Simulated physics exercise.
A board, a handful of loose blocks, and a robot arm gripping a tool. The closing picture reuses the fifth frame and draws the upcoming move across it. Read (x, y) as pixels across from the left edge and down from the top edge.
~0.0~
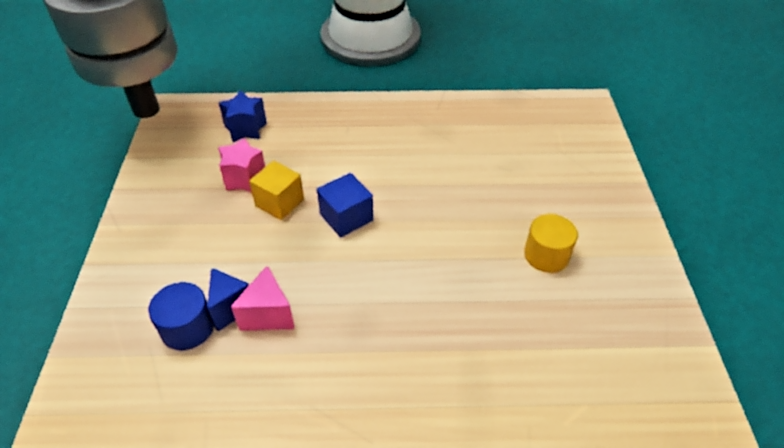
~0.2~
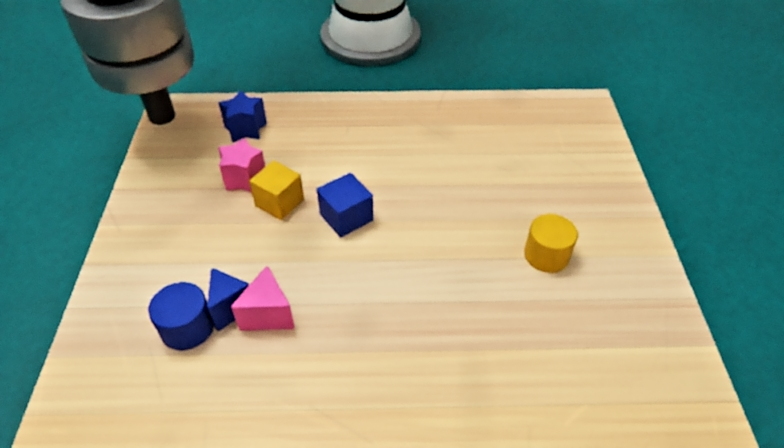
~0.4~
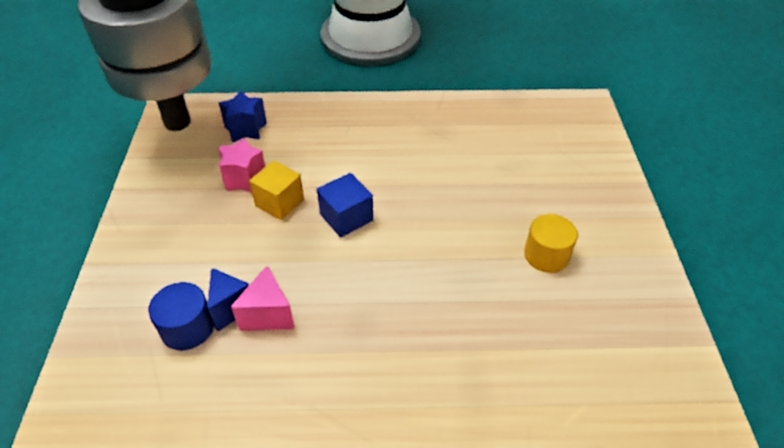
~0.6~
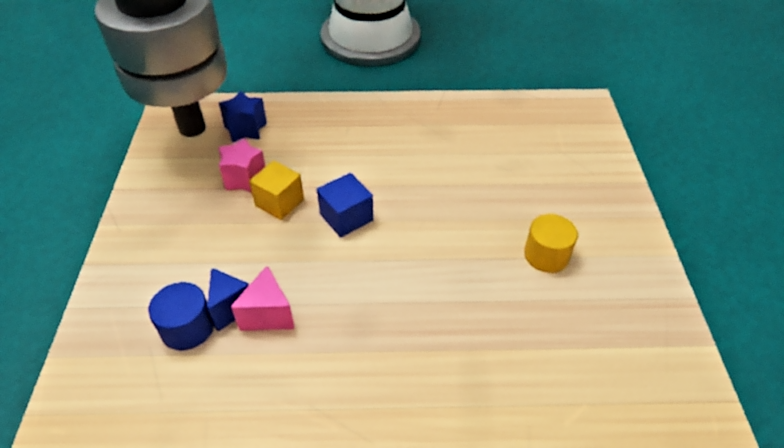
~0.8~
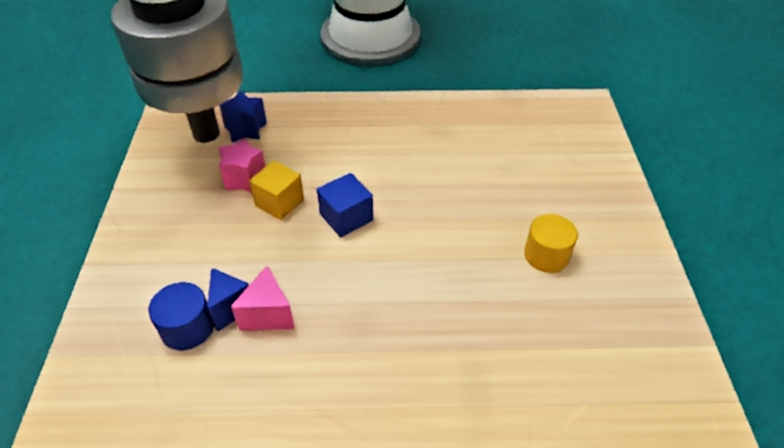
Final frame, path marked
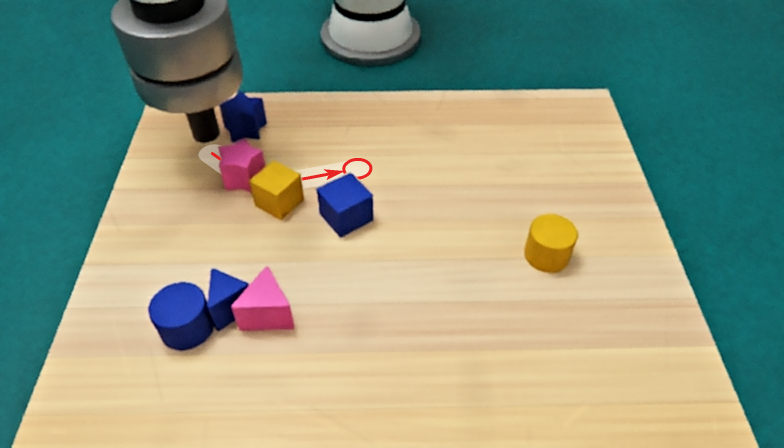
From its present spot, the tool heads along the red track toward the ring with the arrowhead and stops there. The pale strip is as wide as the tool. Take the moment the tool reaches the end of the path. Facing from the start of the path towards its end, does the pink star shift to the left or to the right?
Toward the right.
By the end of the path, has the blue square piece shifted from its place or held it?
That block ends up displaced.
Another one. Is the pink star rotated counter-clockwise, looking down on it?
No, that is not what happens.
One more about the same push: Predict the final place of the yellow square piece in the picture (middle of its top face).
If I read the scene right, the answer is (298, 204).
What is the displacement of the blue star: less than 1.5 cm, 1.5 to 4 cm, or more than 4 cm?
The blue star ends up very close, under 1.5 cm away.
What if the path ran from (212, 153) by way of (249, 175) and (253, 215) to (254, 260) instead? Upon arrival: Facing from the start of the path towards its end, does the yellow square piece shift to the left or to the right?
Moves left.
Path on the board, from (212, 153) by way of (250, 176) and (303, 179) to (357, 169).
What follows on the original path. One third of the way, tool (245, 157); pink star (255, 169); yellow square piece (284, 185), turned 15° anticlockwise.
Two thirds of the way, tool (301, 160); pink star (284, 176), turned 40° clockwise; yellow square piece (298, 204); blue square piece (352, 198), turned 30° anticlockwise.
At the end, tool (356, 150); pink star (284, 176), turned 40° clockwise; blue star in place; yellow square piece (298, 204); blue square piece (352, 198), turned 30° anticlockwise.
